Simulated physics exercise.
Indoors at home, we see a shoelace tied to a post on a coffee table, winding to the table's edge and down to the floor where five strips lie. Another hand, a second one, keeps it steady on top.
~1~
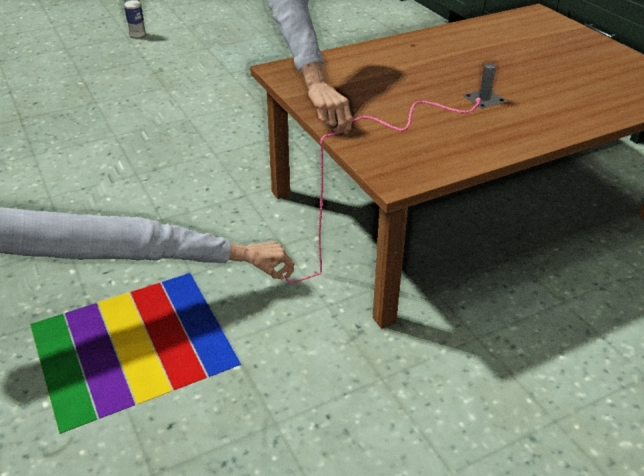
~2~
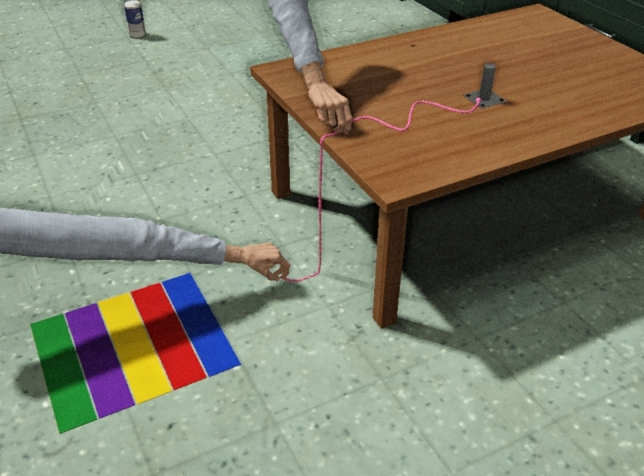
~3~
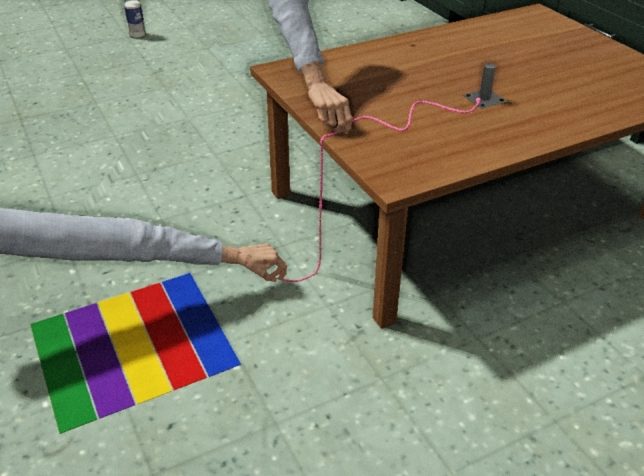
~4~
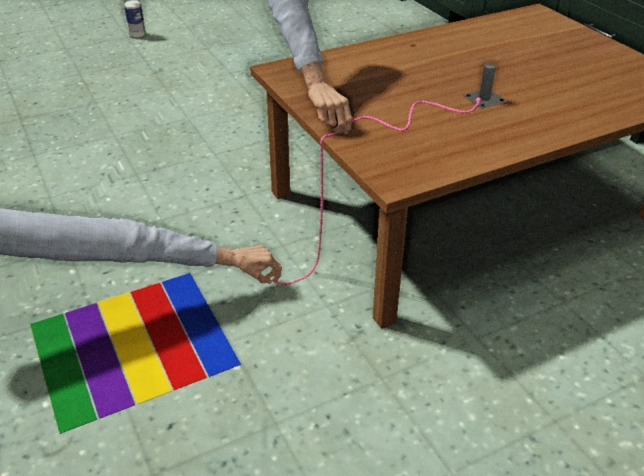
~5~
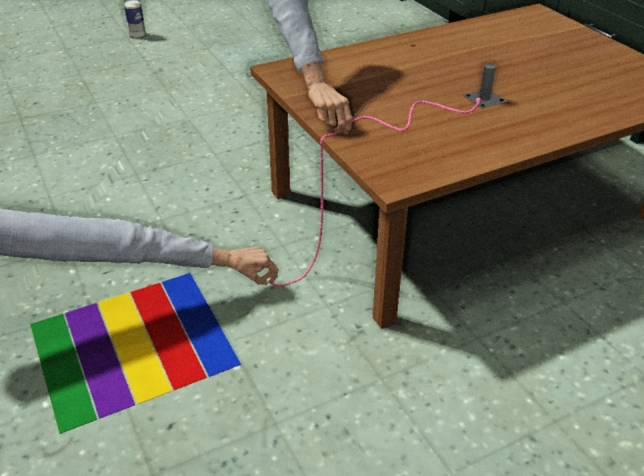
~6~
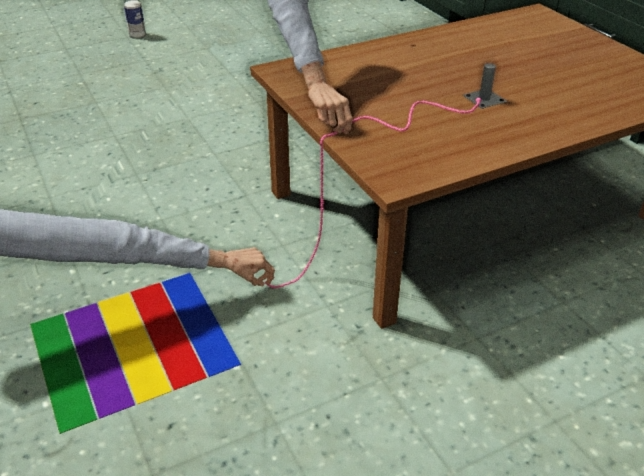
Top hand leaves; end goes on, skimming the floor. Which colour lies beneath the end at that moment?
Purple.
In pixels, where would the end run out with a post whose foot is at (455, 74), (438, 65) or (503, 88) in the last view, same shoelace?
Try by try, about (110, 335), (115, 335) and (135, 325).
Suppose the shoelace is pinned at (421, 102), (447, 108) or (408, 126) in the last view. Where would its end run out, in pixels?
In order of the tries: About (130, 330), then (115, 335), then (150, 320).
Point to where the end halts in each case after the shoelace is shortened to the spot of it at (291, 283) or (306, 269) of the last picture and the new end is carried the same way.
Taking the tries in order, the answers are (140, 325) and (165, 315).
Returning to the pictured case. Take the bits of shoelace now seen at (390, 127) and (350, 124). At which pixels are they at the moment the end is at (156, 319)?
You'll find them at about (340, 133) and about (315, 169).
Early on, end near (157, 319); over red.
Midway, end near (119, 332); over yellow.
At the end of the slack, end near (96, 340); over purple. The purple one.
